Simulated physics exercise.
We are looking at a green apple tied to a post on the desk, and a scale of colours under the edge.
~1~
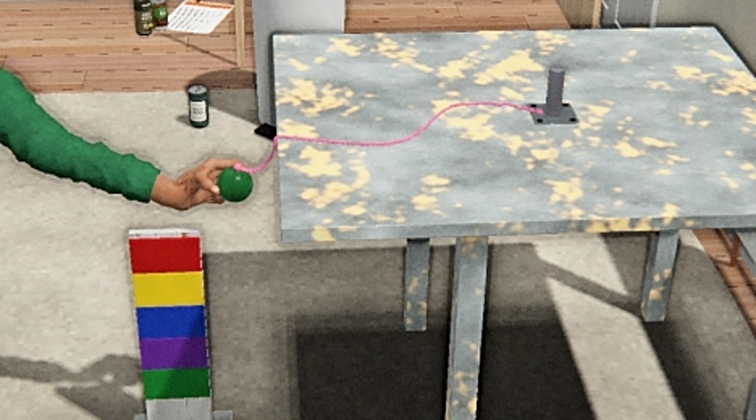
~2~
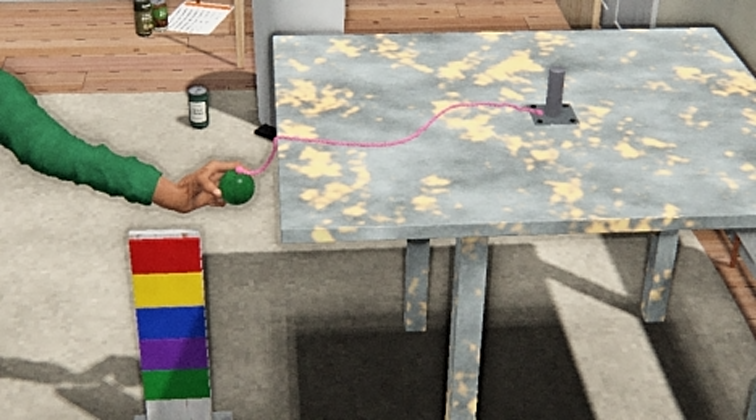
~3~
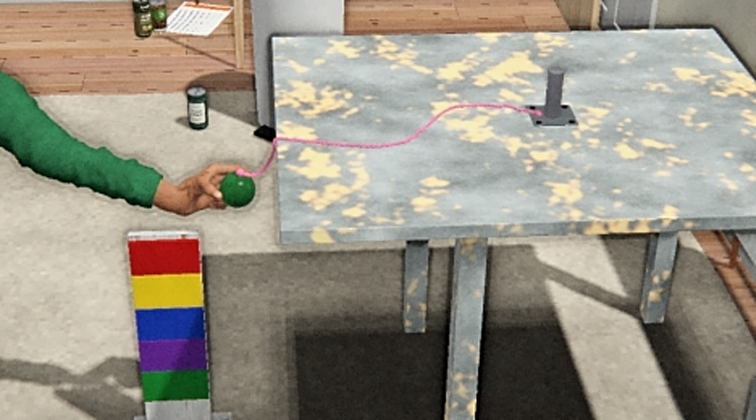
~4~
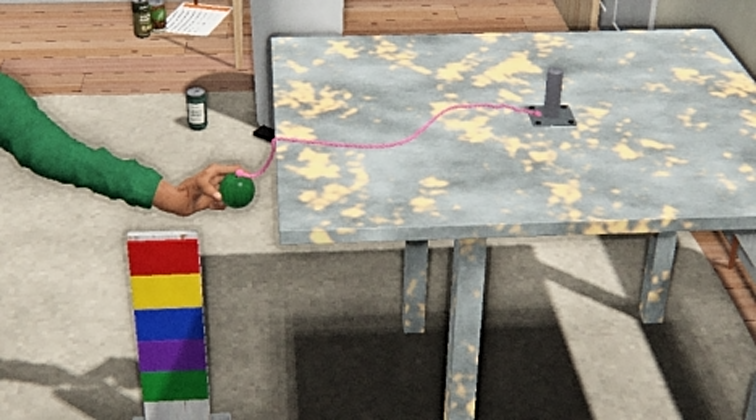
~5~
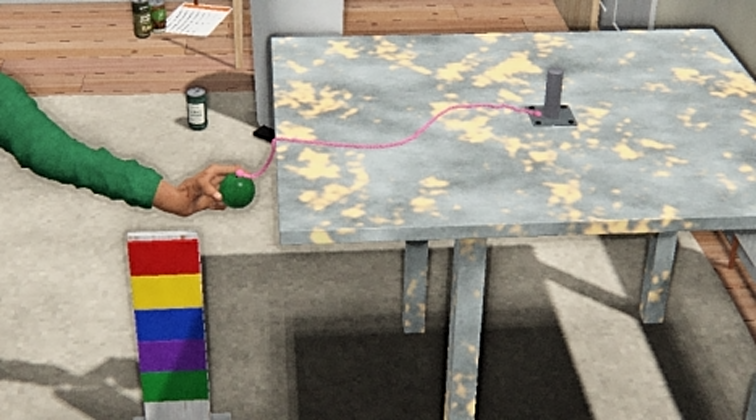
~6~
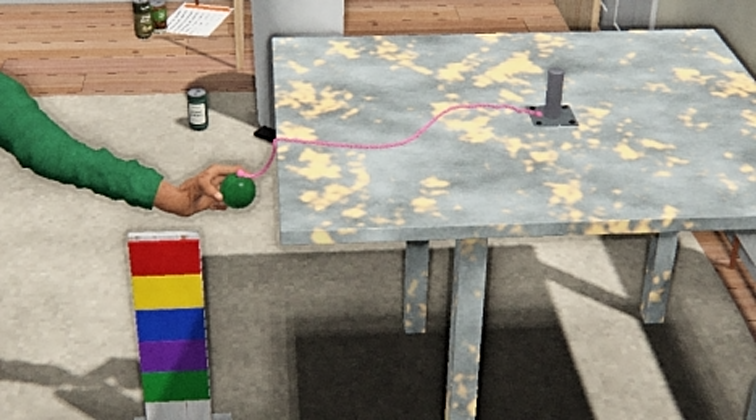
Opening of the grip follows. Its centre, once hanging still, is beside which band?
Beside the red band.
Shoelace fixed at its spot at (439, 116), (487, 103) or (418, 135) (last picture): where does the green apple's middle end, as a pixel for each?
In order of the tries: About (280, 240), about (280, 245), about (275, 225).
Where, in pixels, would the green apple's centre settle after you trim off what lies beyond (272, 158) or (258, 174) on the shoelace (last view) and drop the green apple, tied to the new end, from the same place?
Roughly (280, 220), then roughly (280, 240).
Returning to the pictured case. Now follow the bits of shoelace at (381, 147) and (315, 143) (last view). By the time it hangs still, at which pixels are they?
About (328, 129), and the other about (275, 146).
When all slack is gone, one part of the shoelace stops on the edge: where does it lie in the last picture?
Roughly (328, 144).
Early on, apple near (294, 252); level with red.
Midway, apple near (265, 249); level with red.
Finally, apple near (279, 251); level with red. Its middle rests at the red band.
